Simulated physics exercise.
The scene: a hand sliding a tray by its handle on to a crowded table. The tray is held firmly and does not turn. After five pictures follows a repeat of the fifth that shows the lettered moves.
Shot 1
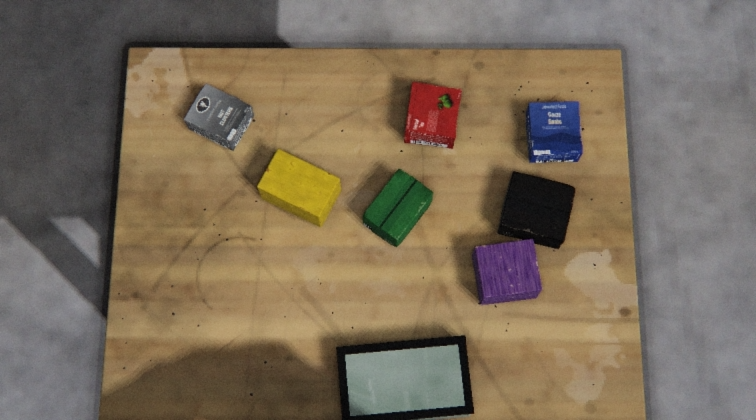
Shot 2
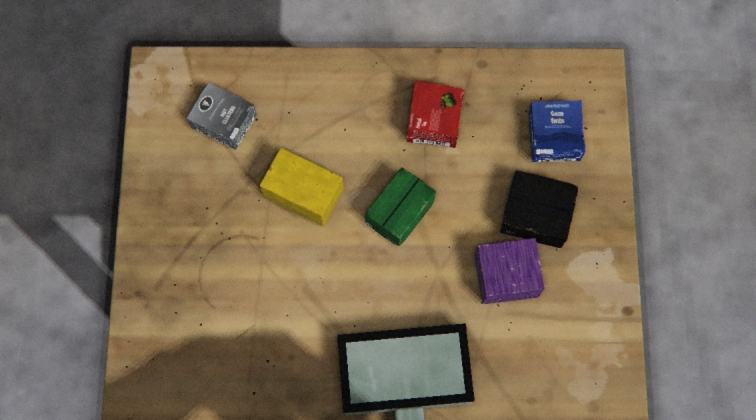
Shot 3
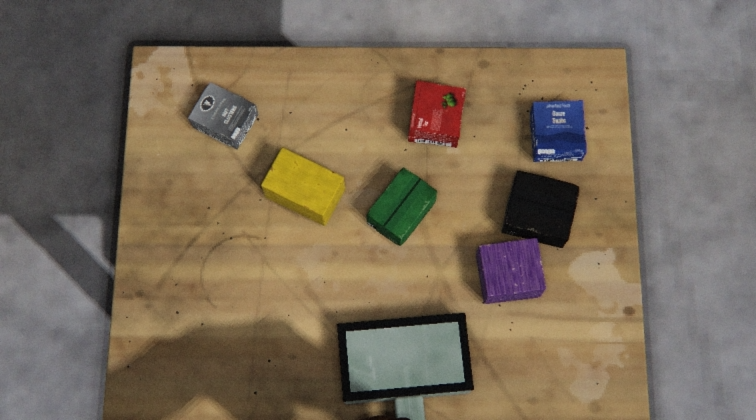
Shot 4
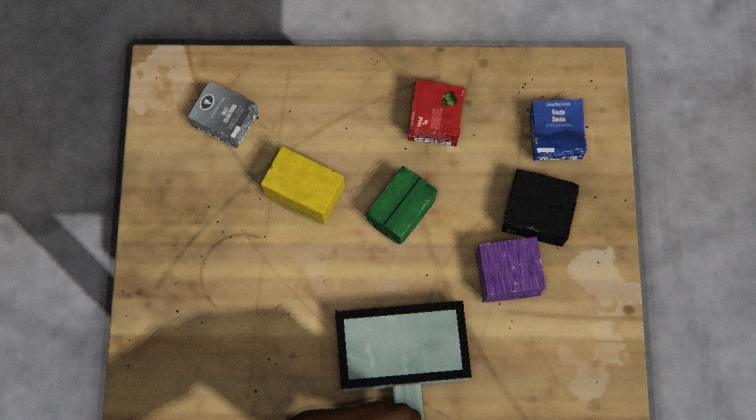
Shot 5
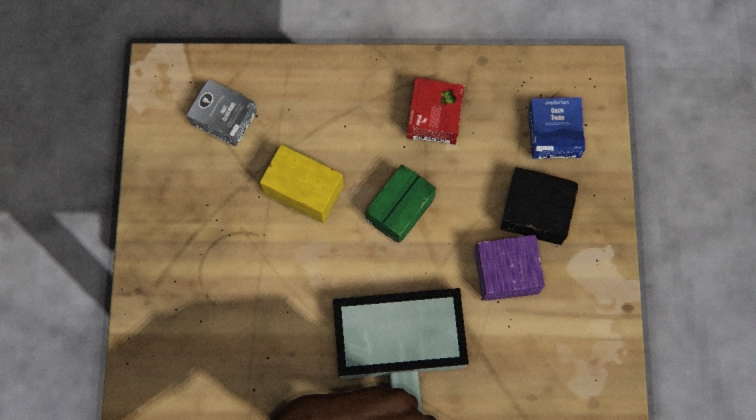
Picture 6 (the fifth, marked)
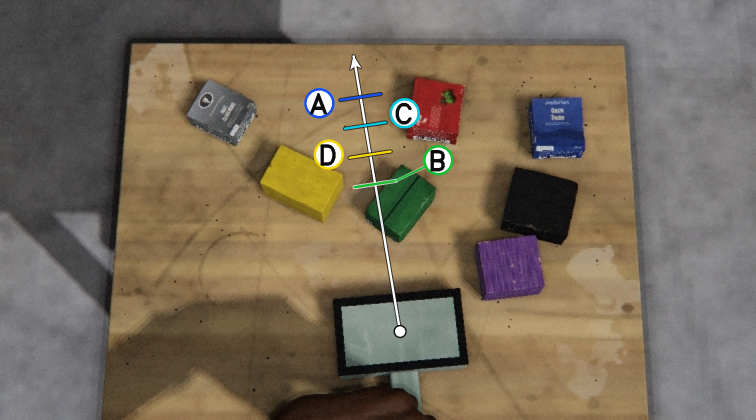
A hand sliding a black-framed tray by its handle slowly up a wooden table scattered with colourful blocks and small packets.
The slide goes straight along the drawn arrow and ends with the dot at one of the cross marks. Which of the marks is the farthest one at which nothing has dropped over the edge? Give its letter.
Stop at A.
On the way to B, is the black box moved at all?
No.
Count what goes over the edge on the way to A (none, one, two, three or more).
In all, none.
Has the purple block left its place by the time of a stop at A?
By then, no.
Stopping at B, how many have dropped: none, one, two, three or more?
By then, none.
On the marked copy, A at (361, 97); B at (375, 184); C at (365, 125); D at (371, 155); the arrow from (400, 332) to (354, 56); the white dot at (400, 332).
With A. Early on, tray (385, 247); green box (401, 175); blue box (556, 129).
Further on, tray (371, 164); red packet (455, 91); green box (400, 104).
At the end, tray (361, 103); green box (390, 47); red packet (456, 91); nothing has fallen.
As for the rest, B is safe but short; C is safe but short; D is safe but short.
